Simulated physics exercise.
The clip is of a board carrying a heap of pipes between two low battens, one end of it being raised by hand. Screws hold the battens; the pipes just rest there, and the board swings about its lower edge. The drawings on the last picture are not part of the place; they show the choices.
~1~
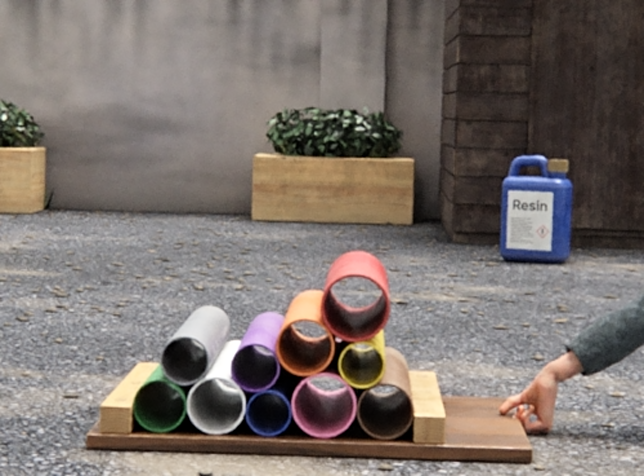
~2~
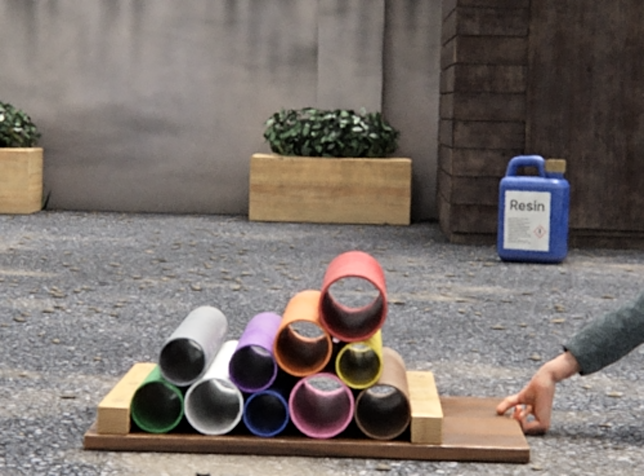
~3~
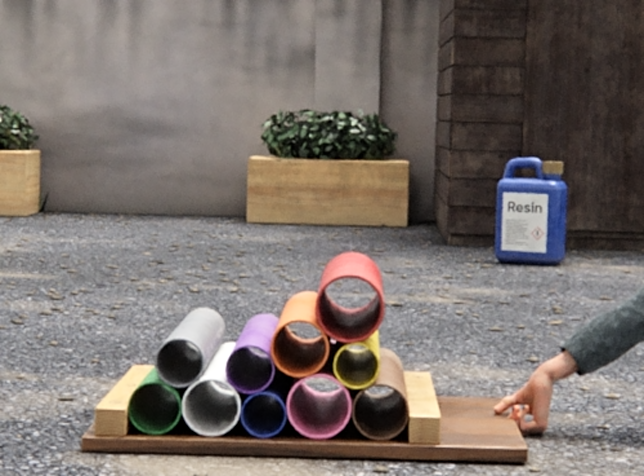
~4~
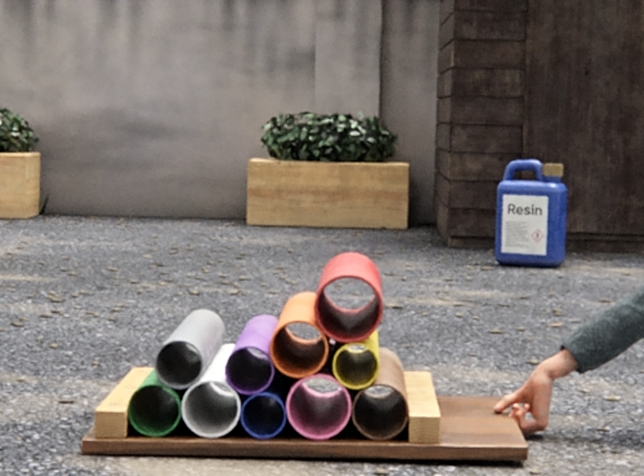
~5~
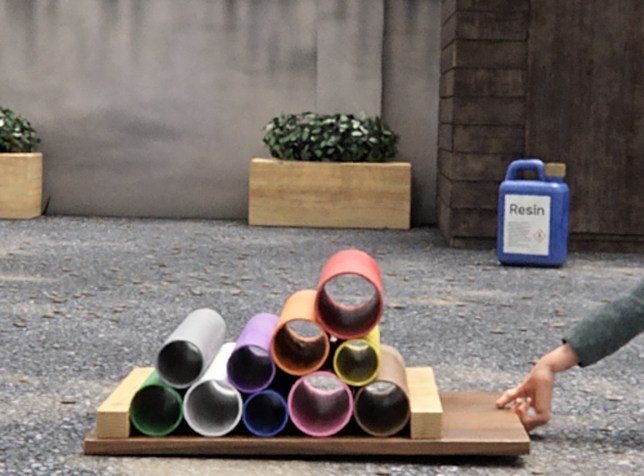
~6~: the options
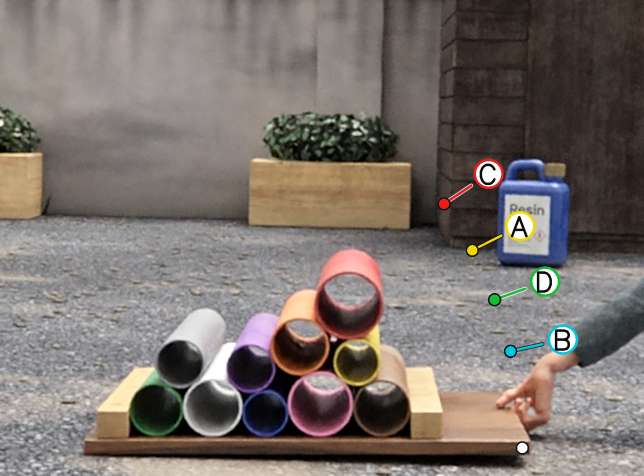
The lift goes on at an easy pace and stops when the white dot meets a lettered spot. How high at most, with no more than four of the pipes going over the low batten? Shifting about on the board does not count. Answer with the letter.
Stop at C.
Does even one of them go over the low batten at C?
Yes.
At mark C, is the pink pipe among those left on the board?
The pink pipe: Yes.
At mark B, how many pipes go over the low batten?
At B the number is none.
On the marked copy, A at (472, 251); B at (511, 351); C at (444, 204); D at (495, 300); the white dot at (522, 448).
Taking C. A third of the way, board at 20°.
Two thirds of the way, board at 35°.
When it is over, board at 35°, four over the low batten (purple, grey, orange, red).
As for the rest, A one over the low batten (grey); B none over the low batten; D none over the low batten.
